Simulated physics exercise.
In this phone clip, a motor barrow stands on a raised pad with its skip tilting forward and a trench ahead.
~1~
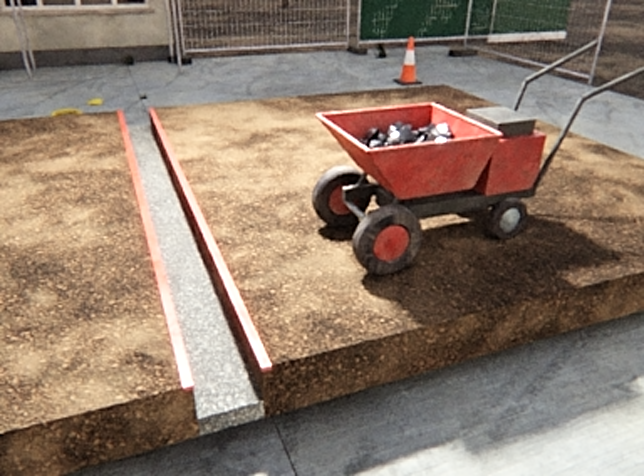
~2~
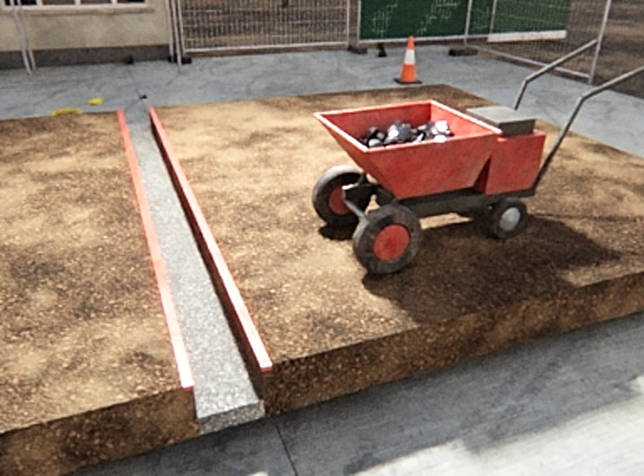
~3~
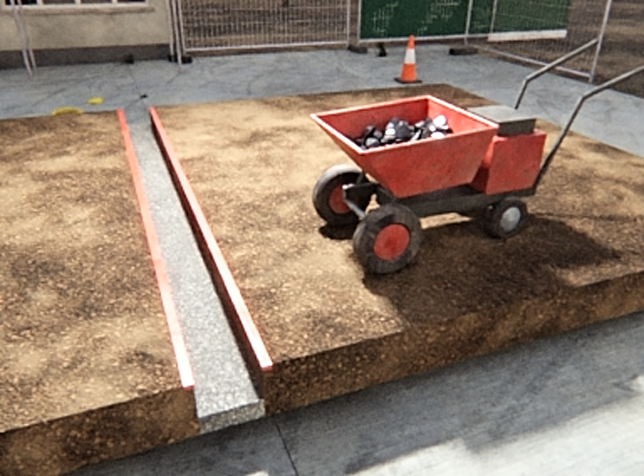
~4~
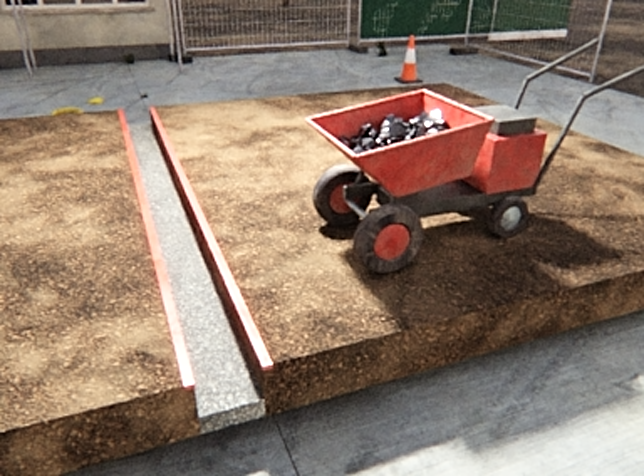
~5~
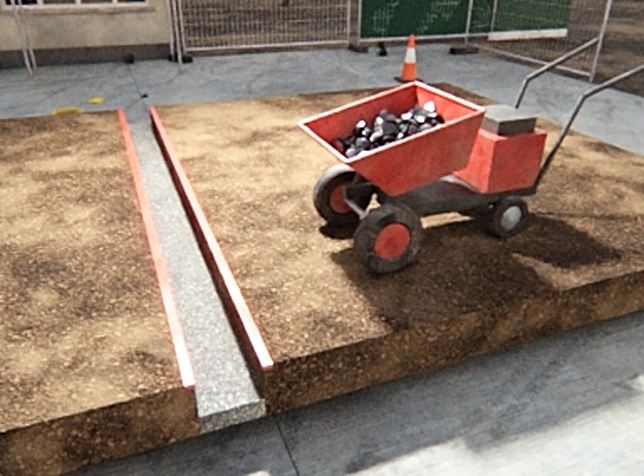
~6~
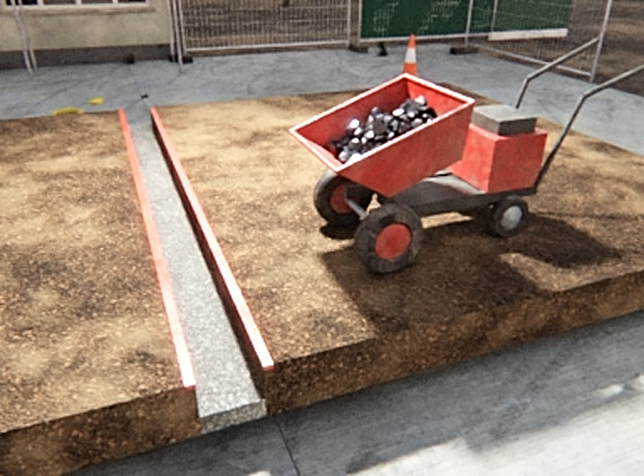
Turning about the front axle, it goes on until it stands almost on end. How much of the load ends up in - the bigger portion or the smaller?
Predicted result: Mostly out.
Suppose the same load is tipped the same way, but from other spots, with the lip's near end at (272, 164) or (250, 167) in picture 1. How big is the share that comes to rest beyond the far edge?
I'd put it at around 40 percent the first time and 70 percent the second.
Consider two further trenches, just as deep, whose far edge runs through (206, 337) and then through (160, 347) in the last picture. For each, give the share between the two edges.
The share would be 30 % first and 30 % second.
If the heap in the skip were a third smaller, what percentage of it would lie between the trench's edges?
It would be around 30 per cent.
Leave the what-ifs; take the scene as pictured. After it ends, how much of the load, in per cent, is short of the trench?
Roughly 40 per cent of the load.
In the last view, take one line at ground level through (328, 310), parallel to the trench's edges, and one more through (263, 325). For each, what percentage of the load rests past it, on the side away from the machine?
In order: Near 70 %, then 40 %.
Soon, skip tipped steeply; all in the skip.
A while on, skip tipped right over; most in the skip; about a quarter short of the trench; a stray few in or heaped over the trench.
Towards the end, skip tipped right over; about a quarter in the skip; about half short of the trench; about a third in or heaped over the trench.
Finally, skip tipped right over; about a quarter in the skip; about a third short of the trench; about a third in or heaped over the trench; none beyond it.
